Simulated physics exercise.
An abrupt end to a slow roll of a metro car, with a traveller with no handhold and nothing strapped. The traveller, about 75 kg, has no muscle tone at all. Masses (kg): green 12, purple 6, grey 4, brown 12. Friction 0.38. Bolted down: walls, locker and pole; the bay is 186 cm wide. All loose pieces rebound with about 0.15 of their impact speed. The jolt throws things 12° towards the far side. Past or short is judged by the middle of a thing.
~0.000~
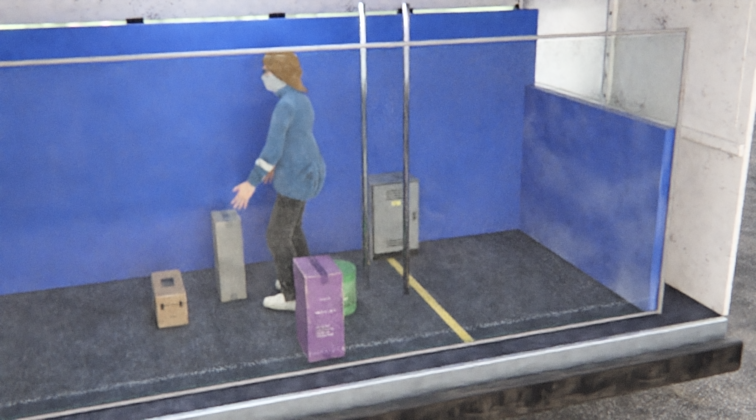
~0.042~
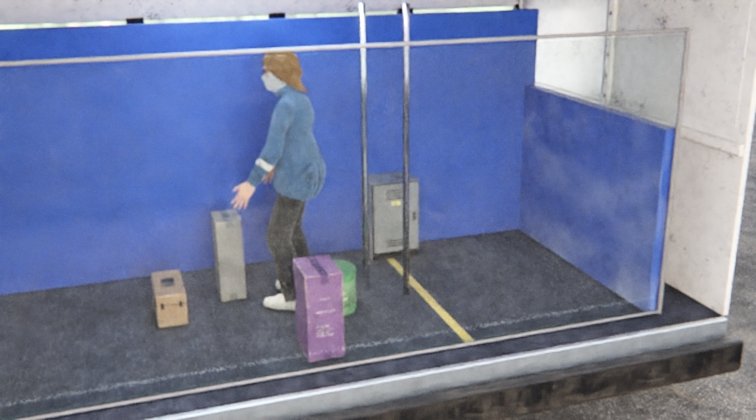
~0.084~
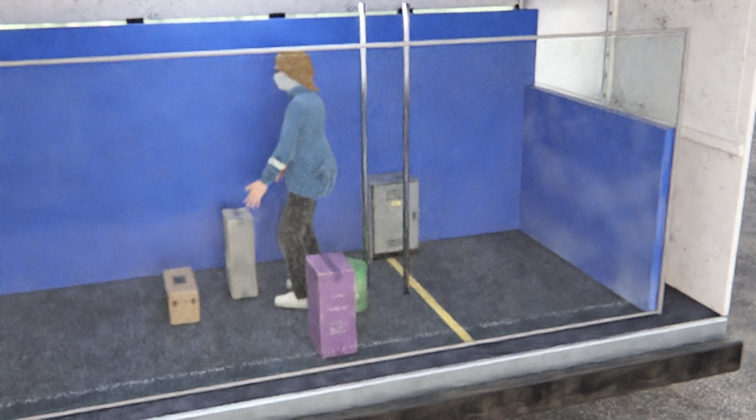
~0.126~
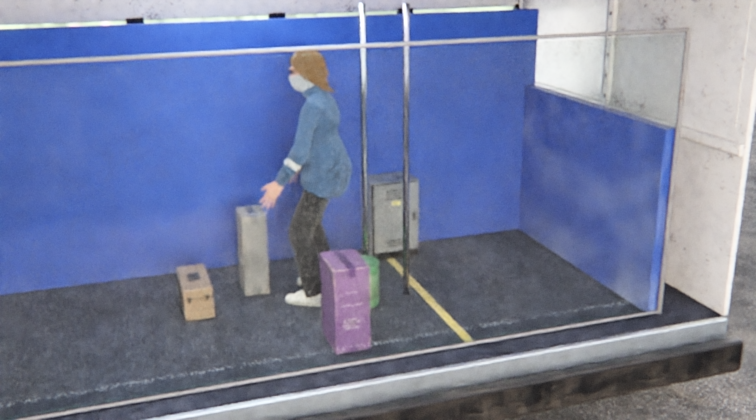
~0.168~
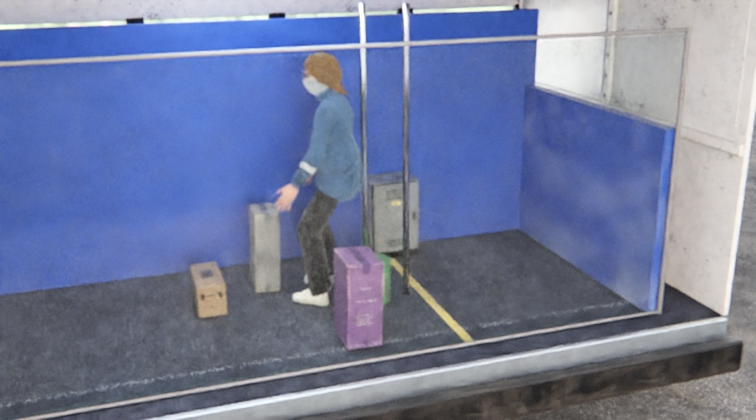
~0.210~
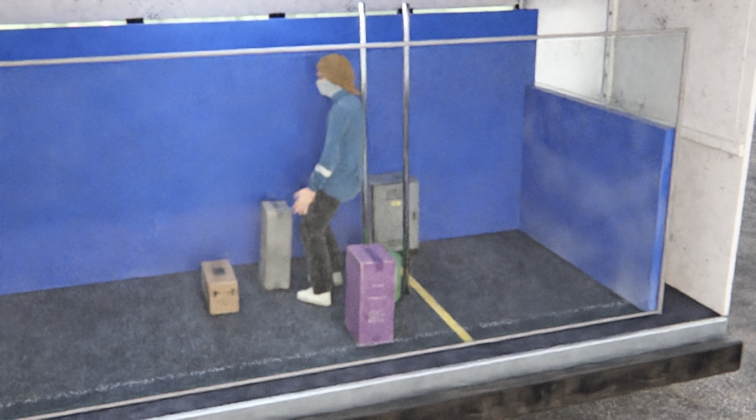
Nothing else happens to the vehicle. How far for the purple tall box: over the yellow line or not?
The purple tall box crosses the yellow line.
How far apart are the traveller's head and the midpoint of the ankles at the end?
Some 70 cm apart.
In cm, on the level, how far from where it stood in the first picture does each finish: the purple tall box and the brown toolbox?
Purple tall box 110, brown toolbox 80.
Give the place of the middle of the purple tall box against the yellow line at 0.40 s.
Some 25 cm short of it.
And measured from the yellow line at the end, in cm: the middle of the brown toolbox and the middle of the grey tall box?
Brown toolbox 100 short, grey tall box 70 short.
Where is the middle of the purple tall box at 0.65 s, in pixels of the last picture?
At about (449, 284).
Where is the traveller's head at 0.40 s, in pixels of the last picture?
At about (370, 119).
After 0.40 s the purple tall box is 26 cm short of the yellow line, tilted 10°, near (411, 282) in the last picture's view; the brown toolbox 111 cm short of the yellow line, tilted 0°.
After 0.65 s the purple tall box is 2 cm past the yellow line, tilted 60°, near (449, 284) in the last picture's view.
After 1.05 s the purple tall box is 15 cm past the yellow line, tilted 90°, near (468, 299) in the last picture's view; the brown toolbox 101 cm short of the yellow line, tilted 0°.
At rest, 2.2 s, green bucket stops short of the yellow line; purple tall box crosses the yellow line; grey tall box stops short of the yellow line; brown toolbox stops short of the yellow line; traveller's hips stop short of the yellow line; traveller's head crosses the yellow line.
